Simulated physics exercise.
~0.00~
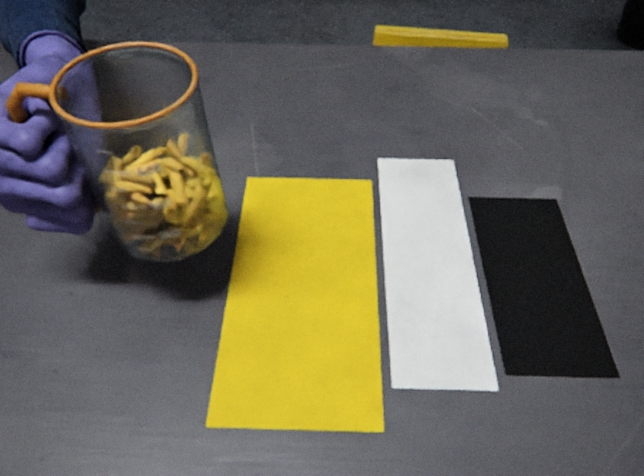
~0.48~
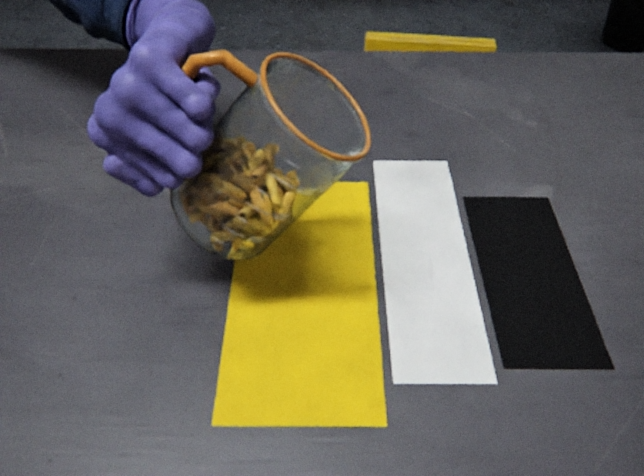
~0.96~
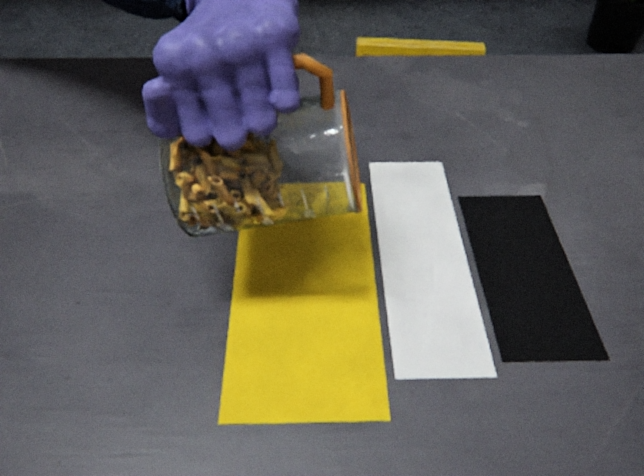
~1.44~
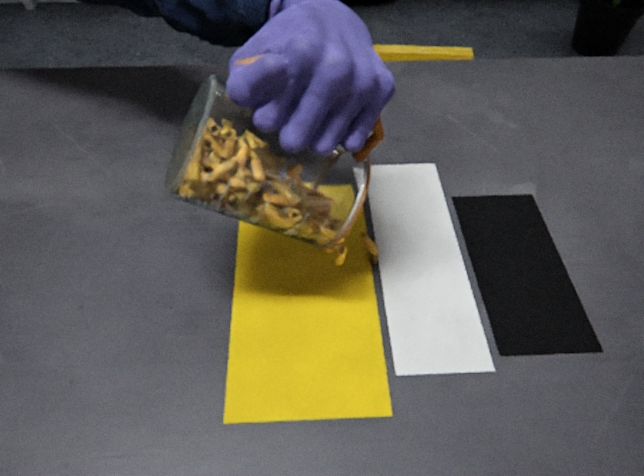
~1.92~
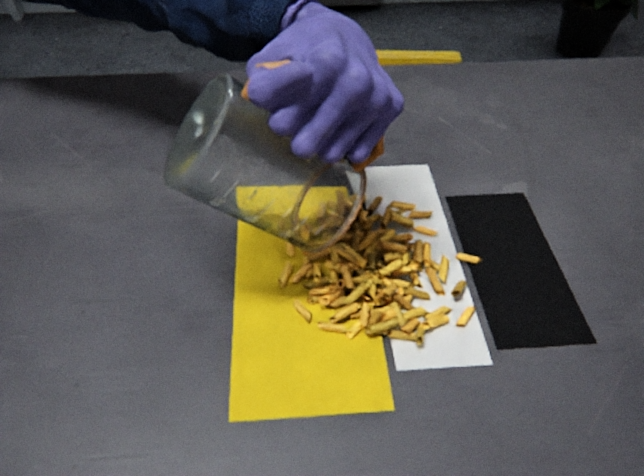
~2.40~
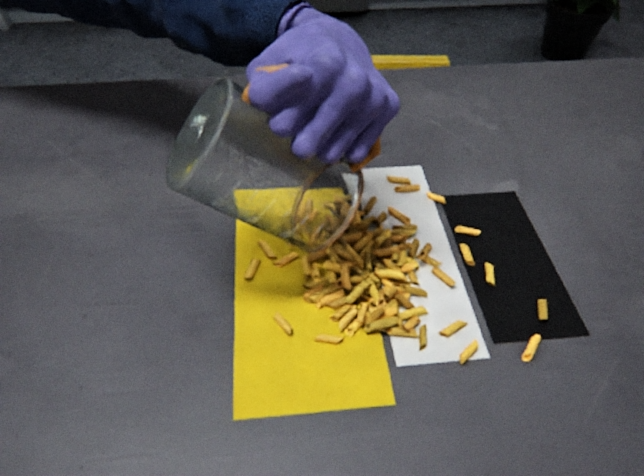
Gloved hand moving a glass jug right and tipping it over, spilling dry pasta across yellow and white mats, some reaching black.
